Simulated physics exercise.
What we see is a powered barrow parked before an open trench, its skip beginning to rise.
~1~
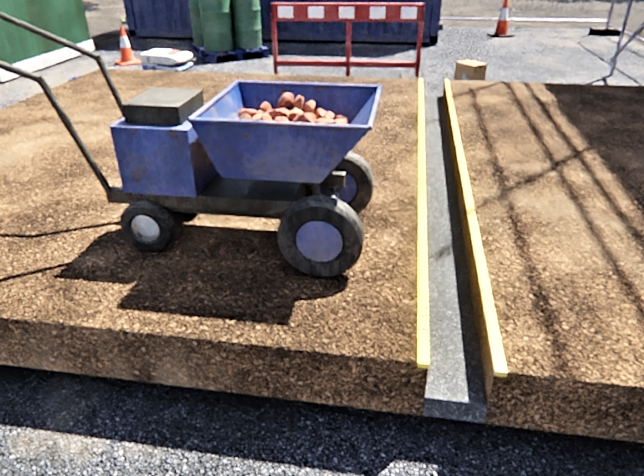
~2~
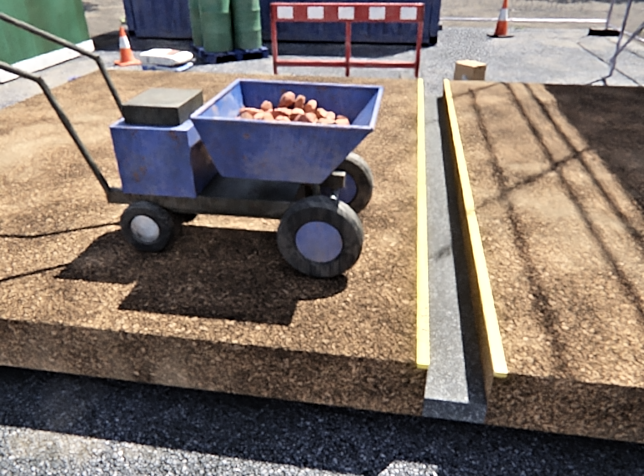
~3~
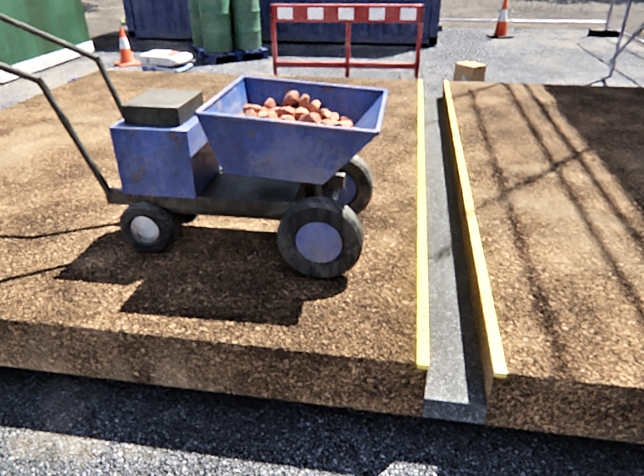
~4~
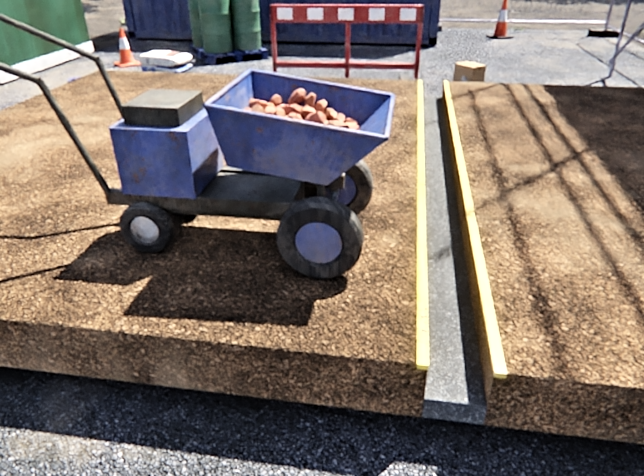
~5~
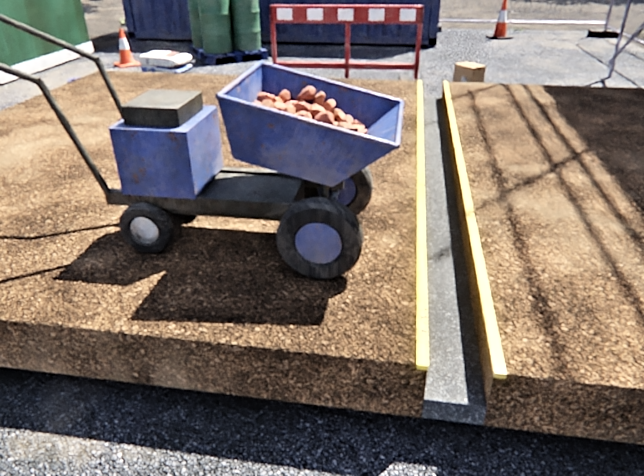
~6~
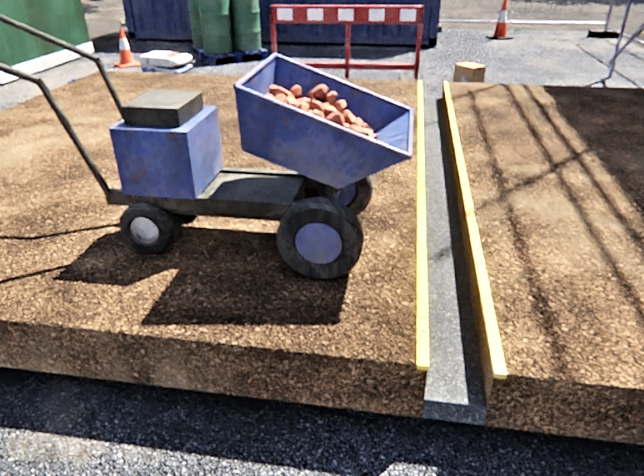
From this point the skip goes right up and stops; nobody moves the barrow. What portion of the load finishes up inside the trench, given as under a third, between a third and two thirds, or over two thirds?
The amount that reaches the trench will top two thirds.
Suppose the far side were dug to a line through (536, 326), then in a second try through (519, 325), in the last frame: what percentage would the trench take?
I'd say some 100 in a hundred, followed by 100 in a hundred.
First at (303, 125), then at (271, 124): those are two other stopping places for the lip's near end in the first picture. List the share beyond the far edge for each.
In order, close to 0 and 0 in a hundred.
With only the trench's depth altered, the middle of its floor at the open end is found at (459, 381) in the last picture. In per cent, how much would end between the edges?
It would be close to 40 percent.
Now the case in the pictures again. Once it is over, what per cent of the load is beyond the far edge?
That share is about 10 percent.
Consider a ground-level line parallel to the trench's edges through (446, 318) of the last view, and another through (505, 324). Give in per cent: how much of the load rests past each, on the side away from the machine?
In order: 70 percent, then 10 percent.
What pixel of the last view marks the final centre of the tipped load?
Resting centre, last picture - approx. (451, 267).
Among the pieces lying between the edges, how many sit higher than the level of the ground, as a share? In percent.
Roughly 10 %.
Soon, skip tipped steeply; all in the skip.
A while on, skip tipped right over; most in the skip; about a quarter in or heaped over the trench; a small part beyond it.
Towards the end, skip tipped right over; a small part in the skip; most in or heaped over the trench; a small part beyond it.
Finally, skip tipped right over; a small part in the skip; most in or heaped over the trench; a small part beyond it.
